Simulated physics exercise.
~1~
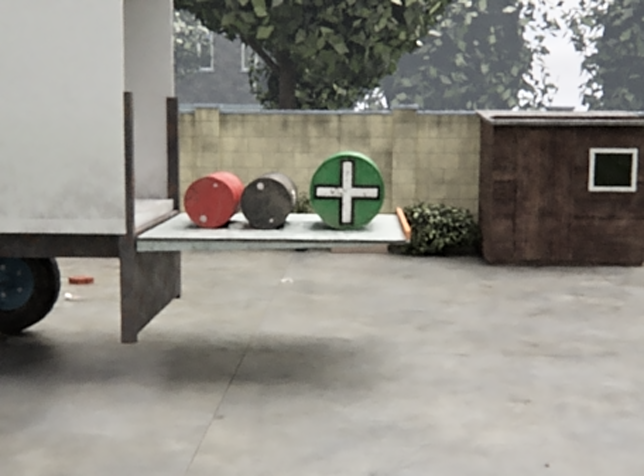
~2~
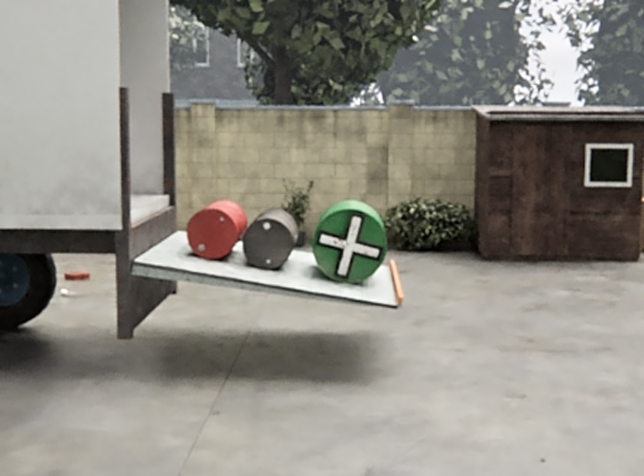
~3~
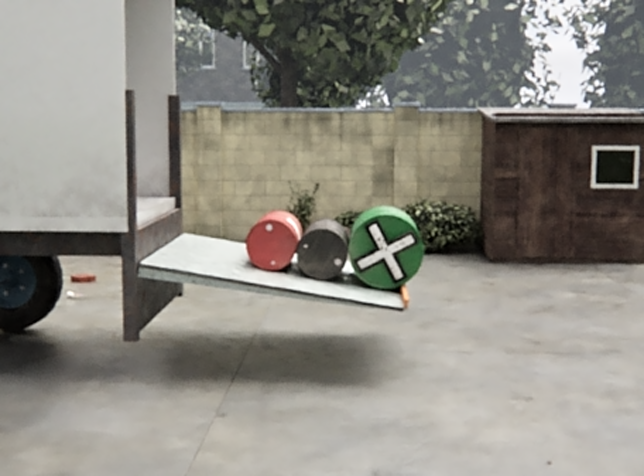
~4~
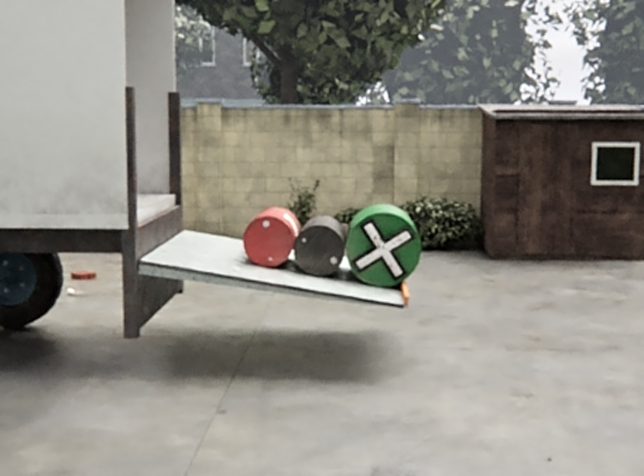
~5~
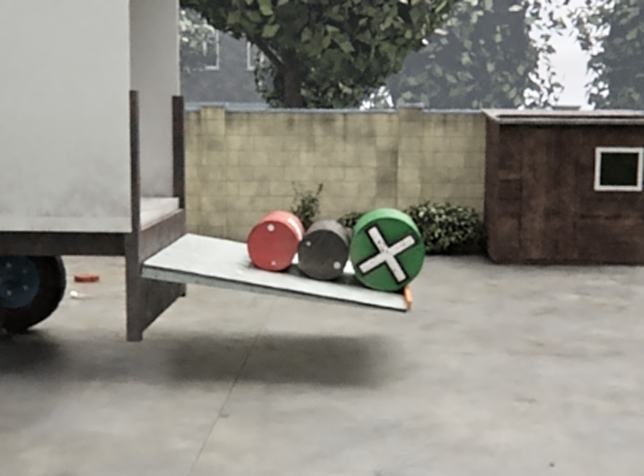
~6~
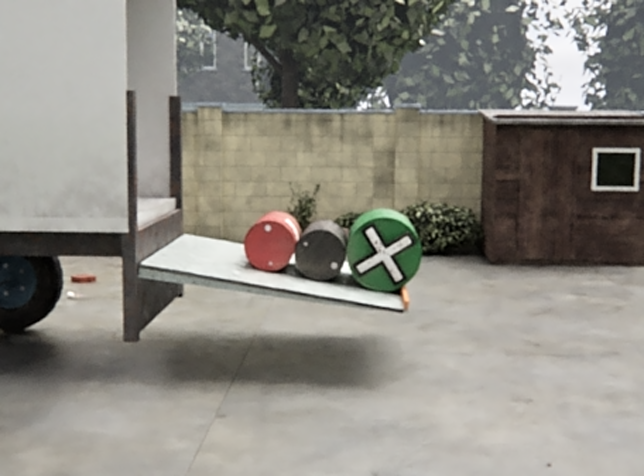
We see red, dark grey and green drums on a platform behind a van body as it tips down to the right; they roll right toward the raised edge, shift back very slightly, and settle close together, all still on the tilted platform.
